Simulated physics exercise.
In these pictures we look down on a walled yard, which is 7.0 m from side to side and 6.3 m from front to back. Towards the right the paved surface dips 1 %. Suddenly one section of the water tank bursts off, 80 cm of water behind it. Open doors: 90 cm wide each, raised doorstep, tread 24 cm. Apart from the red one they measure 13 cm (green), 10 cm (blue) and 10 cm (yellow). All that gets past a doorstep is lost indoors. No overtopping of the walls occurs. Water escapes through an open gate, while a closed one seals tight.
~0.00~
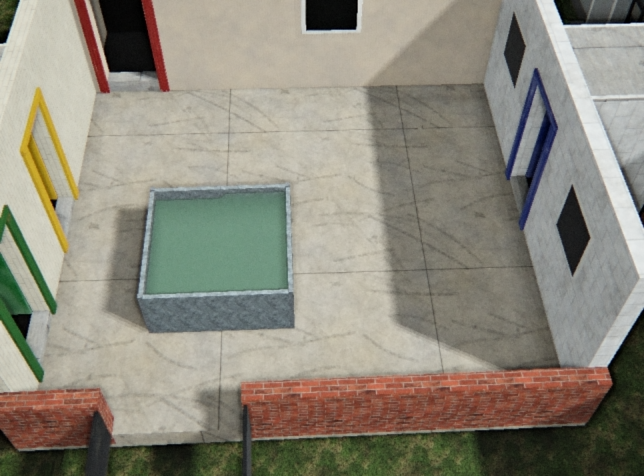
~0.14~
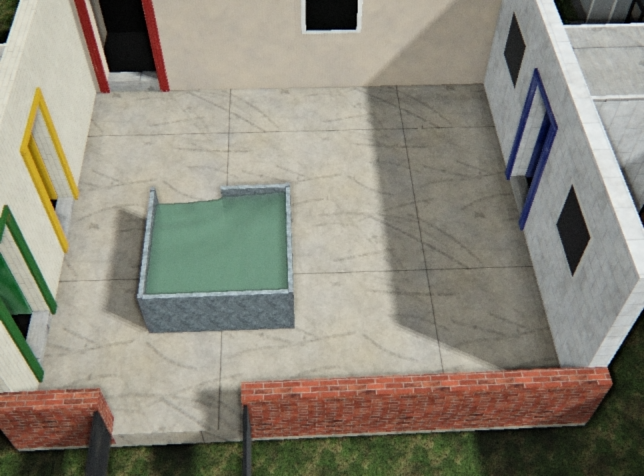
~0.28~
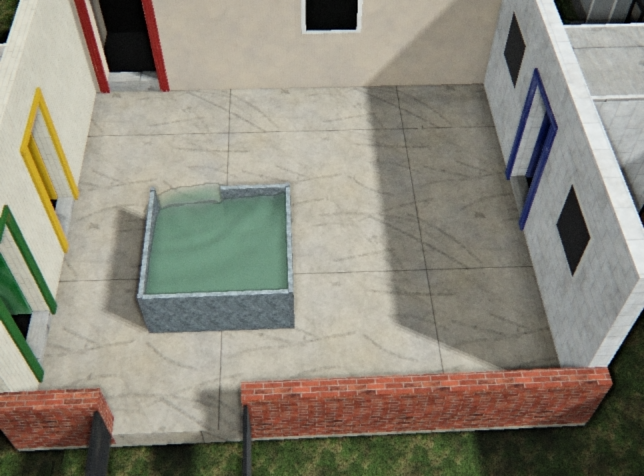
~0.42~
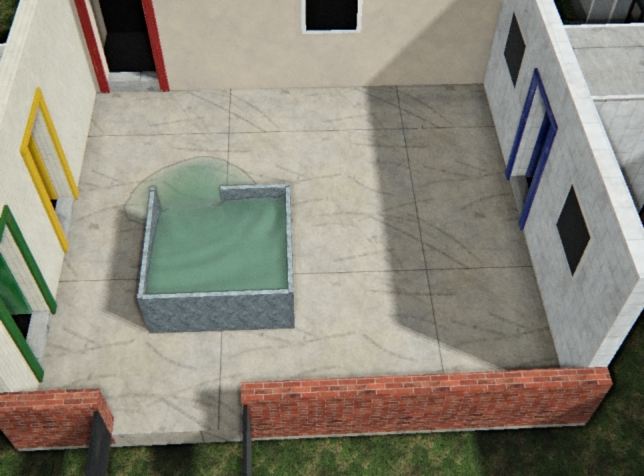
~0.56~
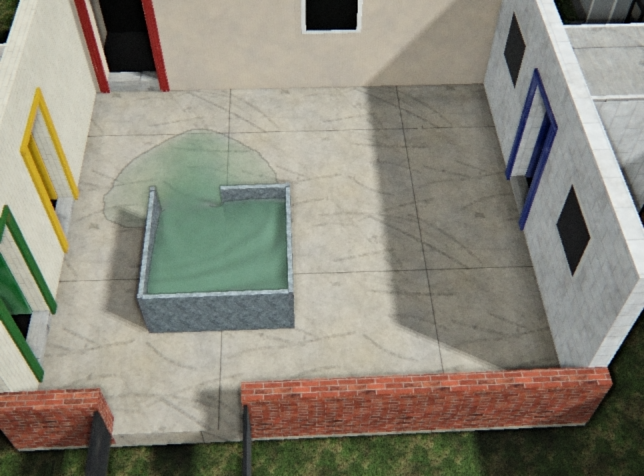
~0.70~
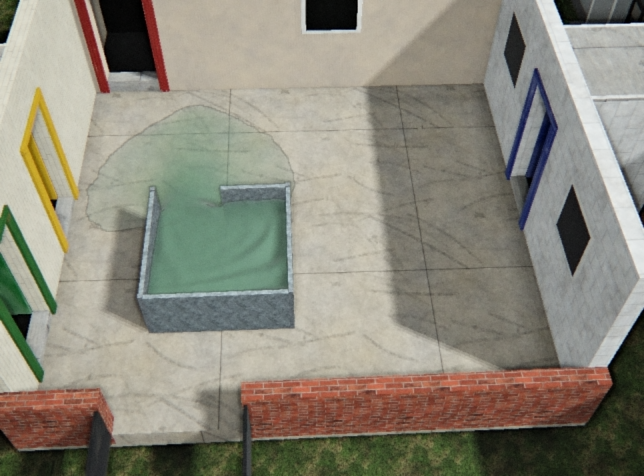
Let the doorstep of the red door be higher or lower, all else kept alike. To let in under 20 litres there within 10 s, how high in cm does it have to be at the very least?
At least roughly 31 cm.
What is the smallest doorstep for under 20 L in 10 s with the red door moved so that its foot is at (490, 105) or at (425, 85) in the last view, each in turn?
Roughly 18 cm for the first and 10.0 cm for the second.
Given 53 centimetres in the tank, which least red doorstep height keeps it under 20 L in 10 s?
Roughly 18 centimetres.
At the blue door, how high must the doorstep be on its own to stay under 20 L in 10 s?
For blue, a step near 7.5 cm.
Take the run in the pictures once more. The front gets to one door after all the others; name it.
Final door: Green.
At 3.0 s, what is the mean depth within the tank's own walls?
About 33 cm.
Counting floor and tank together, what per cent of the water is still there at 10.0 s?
What remains is some 96 per cent of the water.
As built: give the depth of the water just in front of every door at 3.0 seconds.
Red door 27 cm, green door 0 cm, blue door 0 cm, yellow door 3 cm.
After 1.4 s water covers 25 % of the floor, deepest (42 cm) near (189, 220); 27 cm at the red door, 0 litres in over its 24 cm doorstep.
After 3.0 s water covers 35 % of the floor, deepest (28 cm) near (136, 104); 27 cm at the red door, 53 litres in over its 24 cm doorstep.
After 10.0 s water covers 95 % of the floor, deepest (14 cm) near (545, 399); 7 cm at the red door, 58 litres in over its 24 cm doorstep.
At the red door as built, the water arrived by 1.1 s and peaked near 40 cm at 2.2 s.
With a doorstep of 25 cm, 50 litres would have come in within the 10 s; with 33.5 cm, 14 litres. So under 20 litres takes about 31 cm.
